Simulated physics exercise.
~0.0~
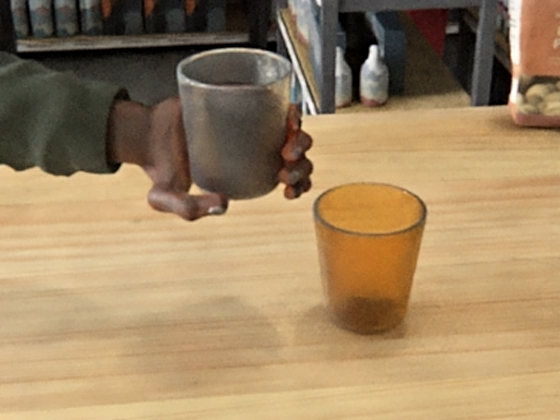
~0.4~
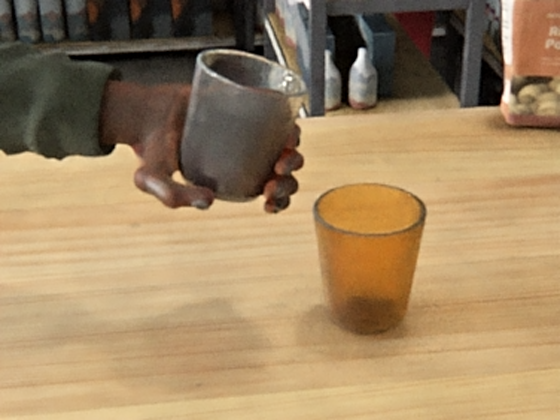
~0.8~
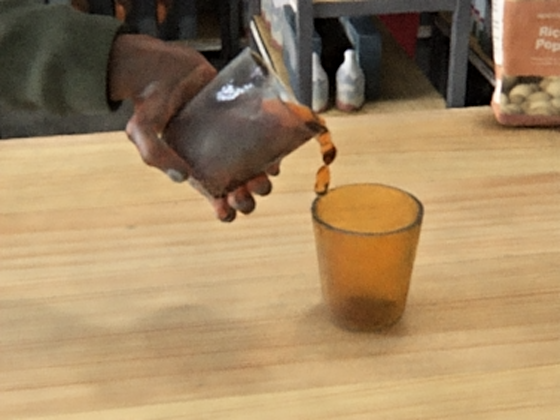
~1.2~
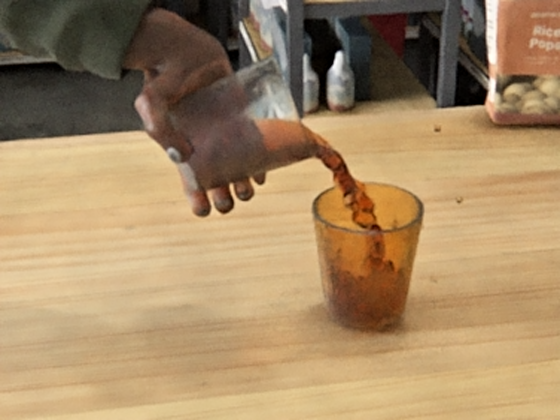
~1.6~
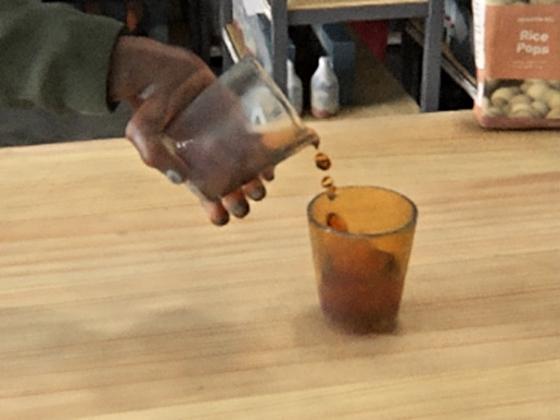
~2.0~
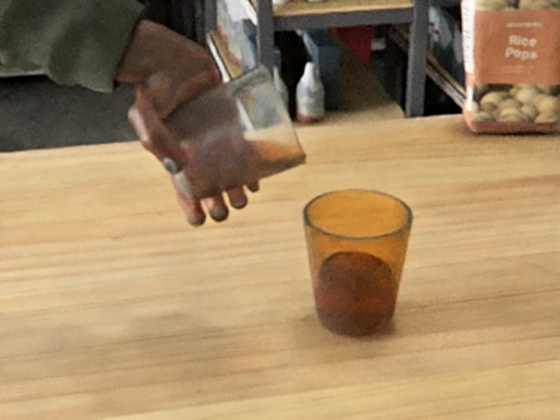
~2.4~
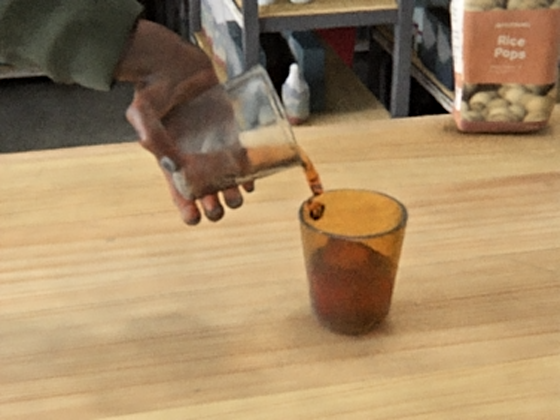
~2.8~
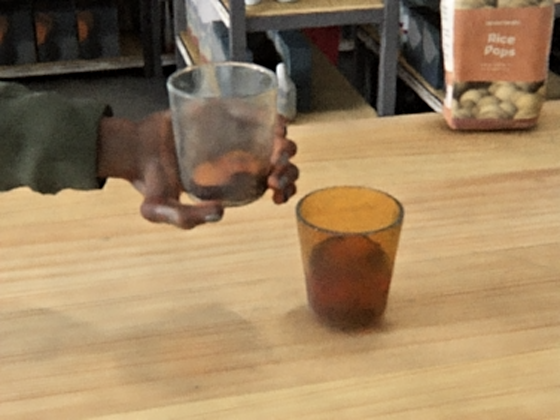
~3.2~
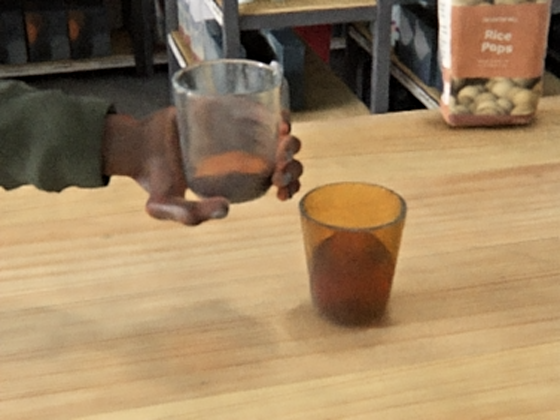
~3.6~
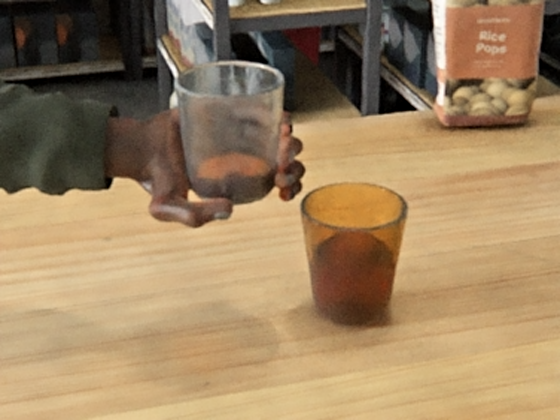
A pale wooden work surface is seen from the front and slightly above, with shelving behind it and a bag labelled Rice Pops at the back right. A hand in a dark green sleeve holds up a clear drinking glass of dark tea, left of an amber tumbler. The hand tips the glass to the right, and brown tea streams into the tumbler. It eases back until the flow thins to drops, then tilts again for another pour. Finally the glass is upright with a little tea left, and the tumbler stands partly filled.
